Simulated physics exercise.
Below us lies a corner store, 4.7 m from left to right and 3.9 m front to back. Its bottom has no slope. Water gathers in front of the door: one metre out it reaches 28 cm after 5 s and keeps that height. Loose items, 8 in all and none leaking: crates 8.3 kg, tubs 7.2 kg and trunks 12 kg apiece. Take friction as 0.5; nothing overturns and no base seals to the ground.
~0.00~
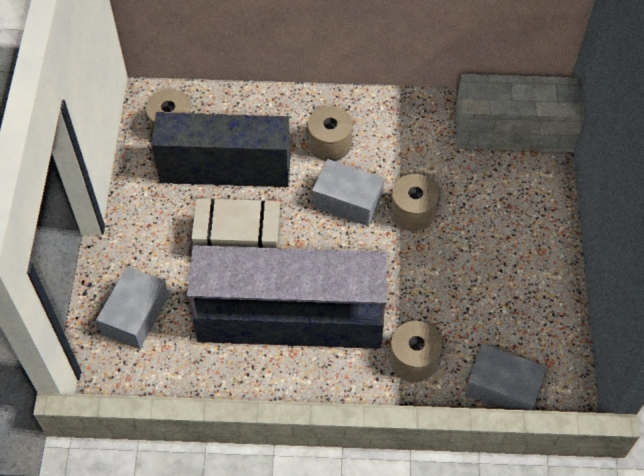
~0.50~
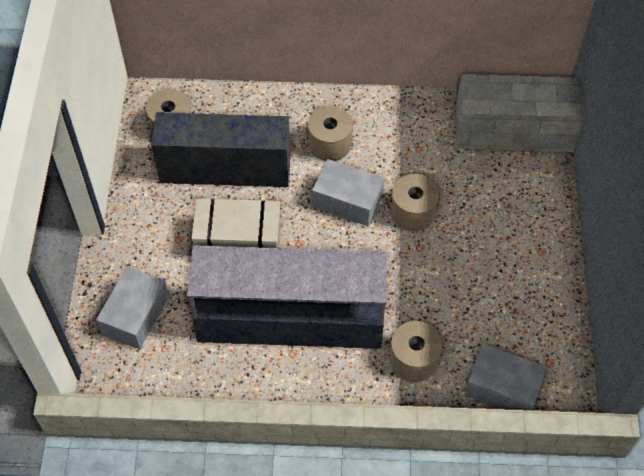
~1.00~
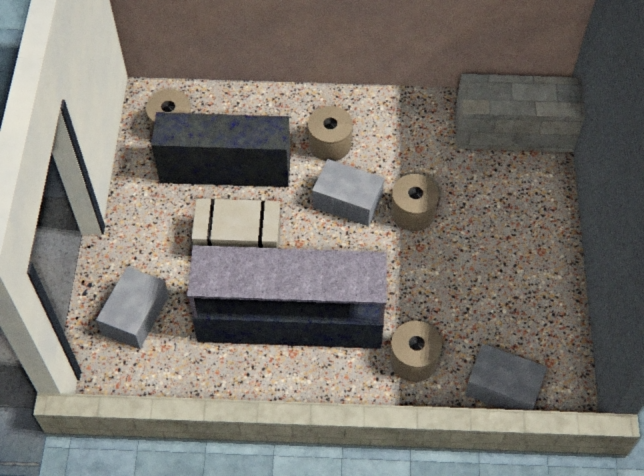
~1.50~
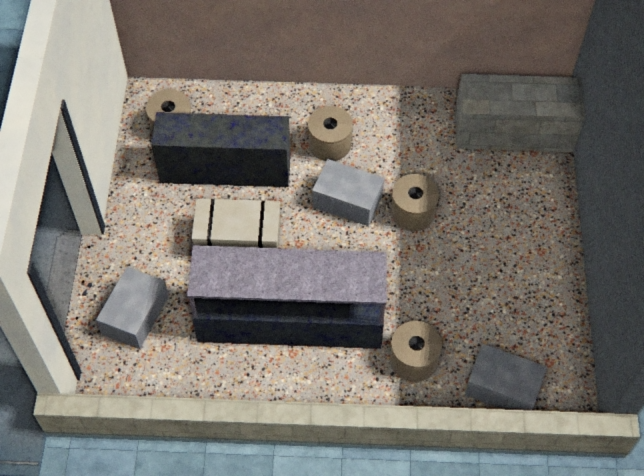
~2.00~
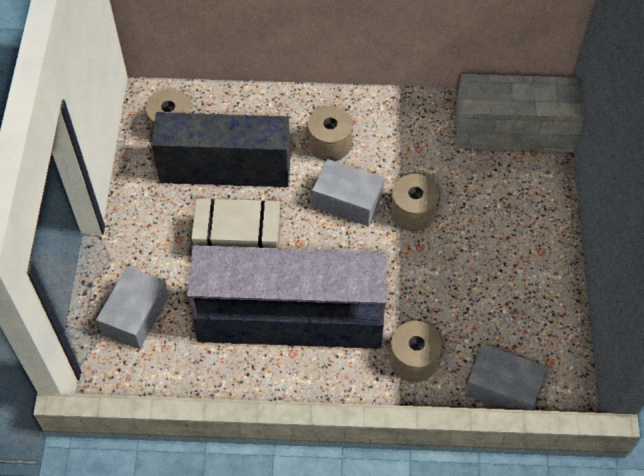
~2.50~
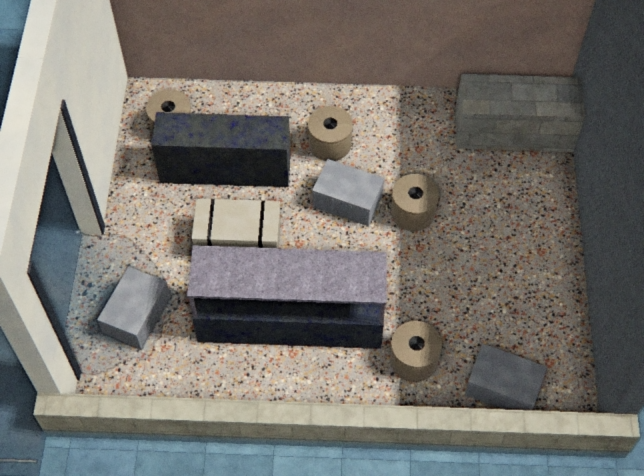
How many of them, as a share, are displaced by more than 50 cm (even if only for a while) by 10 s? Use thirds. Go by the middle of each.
That comes to two thirds or above.
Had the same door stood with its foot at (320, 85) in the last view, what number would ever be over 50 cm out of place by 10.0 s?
Then 7.
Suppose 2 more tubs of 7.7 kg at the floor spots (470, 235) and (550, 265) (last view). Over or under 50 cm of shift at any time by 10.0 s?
In that order: Past it, short of it.
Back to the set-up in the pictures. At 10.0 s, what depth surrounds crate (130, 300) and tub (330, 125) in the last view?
Roughly 18 and 3 cm.
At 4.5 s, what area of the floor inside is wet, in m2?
Roughly 5.5 m2.
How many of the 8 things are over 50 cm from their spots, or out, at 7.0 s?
By then 6.
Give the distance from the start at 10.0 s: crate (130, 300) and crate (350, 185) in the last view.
In turn: 400 cm, 120 cm.
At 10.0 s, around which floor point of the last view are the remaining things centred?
Near (407, 206).
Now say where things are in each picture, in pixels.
In the first picture, a crate at (131, 300), on the bottom; a crate at (349, 184) rests on the ground; 0.0 m2 under water; 0 of 8 have shifted.
In the second picture, a crate at (131, 300), on the bottom; a crate at (349, 184) rests on the ground; water covers 0.0 m2; 0 of 8 have shifted.
In the third picture, a crate at (131, 300), on the bottom; a crate at (349, 184), on the bottom; 0.0 m2 under water; 0 of 8 have shifted.
In the fourth picture, a crate at (131, 300), on the bottom; a crate at (349, 184) rests on the ground; 0.0 m2 under water; 0 of 8 have shifted.
In the fifth picture, a crate at (131, 300) rests on the ground; a crate at (349, 184), on the bottom; water covers 0.0 m2; 0 of 8 have shifted.
In the sixth picture, a crate at (132, 300), on the bottom; a crate at (349, 184), on the bottom; 0.5 m2 under water; 0 of 8 have shifted.
After 3.5 s 0 of 8 are over 50 cm from their spots; 0 afloat.
After 4.5 s 1 of 8 are over 50 cm from their spots; 1 afloat.
After 7.0 s 6 of 8 are over 50 cm from their spots; 5 afloat.
After 10.0 s 6 of 8 are over 50 cm from their spots, and 6 have been at some point; 5 afloat.
